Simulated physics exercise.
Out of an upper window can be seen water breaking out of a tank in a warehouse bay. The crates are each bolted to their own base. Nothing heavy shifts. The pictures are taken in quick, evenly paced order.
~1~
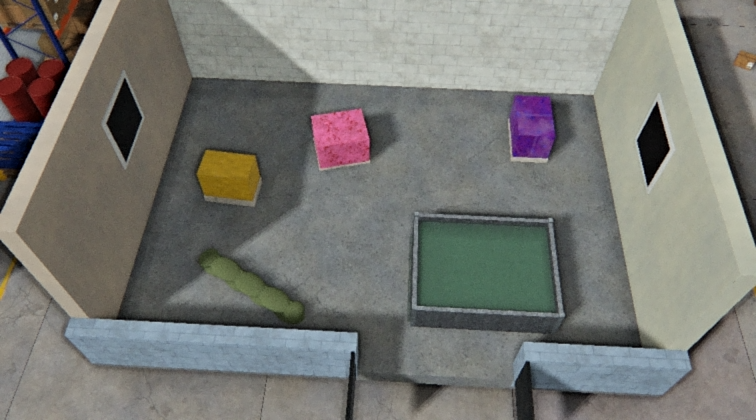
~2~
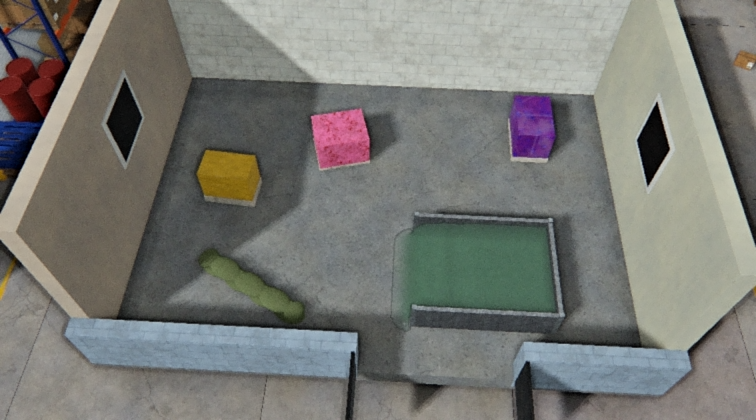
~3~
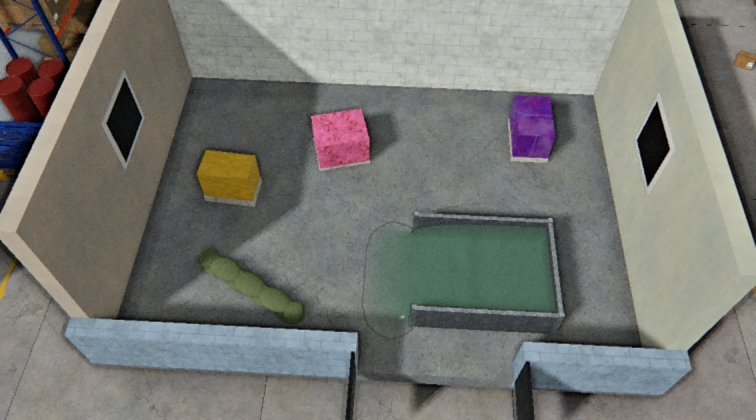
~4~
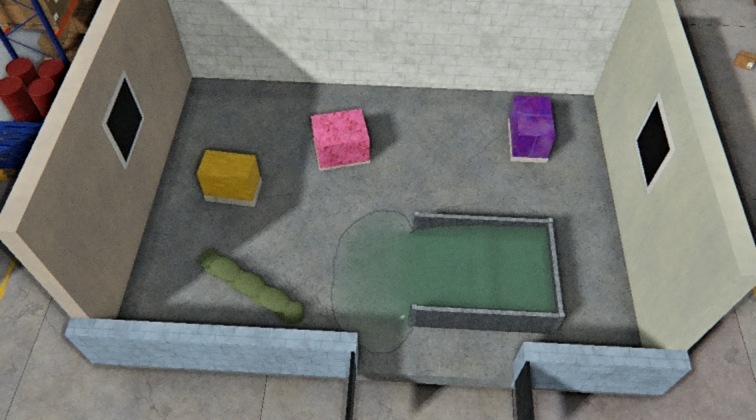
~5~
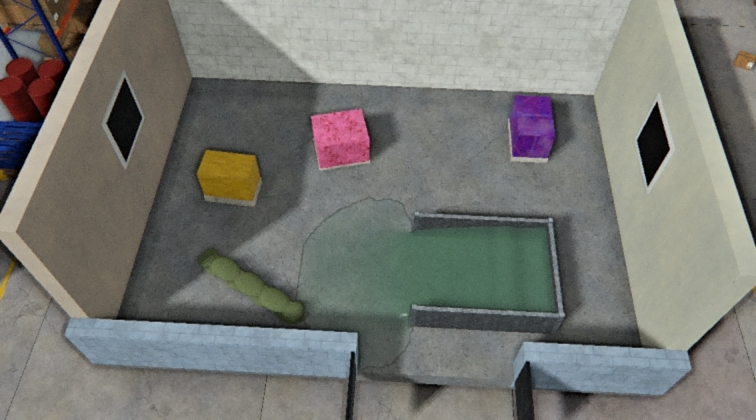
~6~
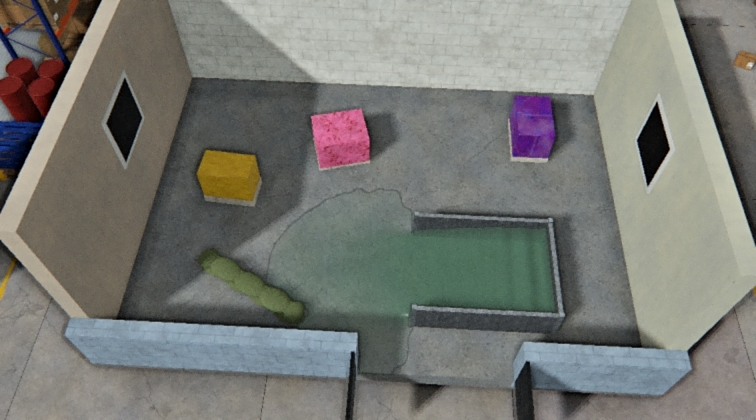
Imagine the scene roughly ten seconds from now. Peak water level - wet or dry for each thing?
As I see it, the yellow crate will not stay dry. The purple crate will come through untouched. The pink crate will not stay dry.
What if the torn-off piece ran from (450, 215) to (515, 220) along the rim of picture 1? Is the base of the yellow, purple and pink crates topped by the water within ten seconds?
I'd say the yellow crate stays clear, while the purple crate is overrun and the pink crate is overrun.
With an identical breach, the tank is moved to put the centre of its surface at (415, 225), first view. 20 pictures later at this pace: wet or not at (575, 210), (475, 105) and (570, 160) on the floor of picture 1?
Results in order - left untouched, left untouched, left untouched.
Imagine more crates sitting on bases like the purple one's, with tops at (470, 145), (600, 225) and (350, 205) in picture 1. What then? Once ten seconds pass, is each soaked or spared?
Stays clear, stays clear, gets flooded.
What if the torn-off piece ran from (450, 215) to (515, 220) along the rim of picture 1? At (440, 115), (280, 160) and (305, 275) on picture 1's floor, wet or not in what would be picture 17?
The first comes out soaked, the second untouched, the third untouched.
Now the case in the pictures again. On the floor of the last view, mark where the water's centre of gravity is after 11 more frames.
The water's middle lies around (350, 265).
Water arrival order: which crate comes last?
I think it's the crate marked purple.
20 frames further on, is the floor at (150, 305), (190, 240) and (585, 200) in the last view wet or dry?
First inundated, second inundated, third spared.
A moment on, water covers 20 % of the floor; the yellow crate water round its plinth, the purple crate not reached, the pink crate water round its plinth.
Next, water covers 35 % of the floor; the yellow crate water round its plinth, the purple crate not reached, the pink crate water round its plinth.
Then, water covers 45 % of the floor; the yellow crate water round its plinth, the purple crate not reached, the pink crate water round its plinth.
Later, water covers 55 % of the floor; the yellow crate water round its plinth, the purple crate not reached, the pink crate water round its plinth.
In the end, water covers 80 % of the floor; the yellow crate was topped, the purple crate stayed above the water, the pink crate was topped.
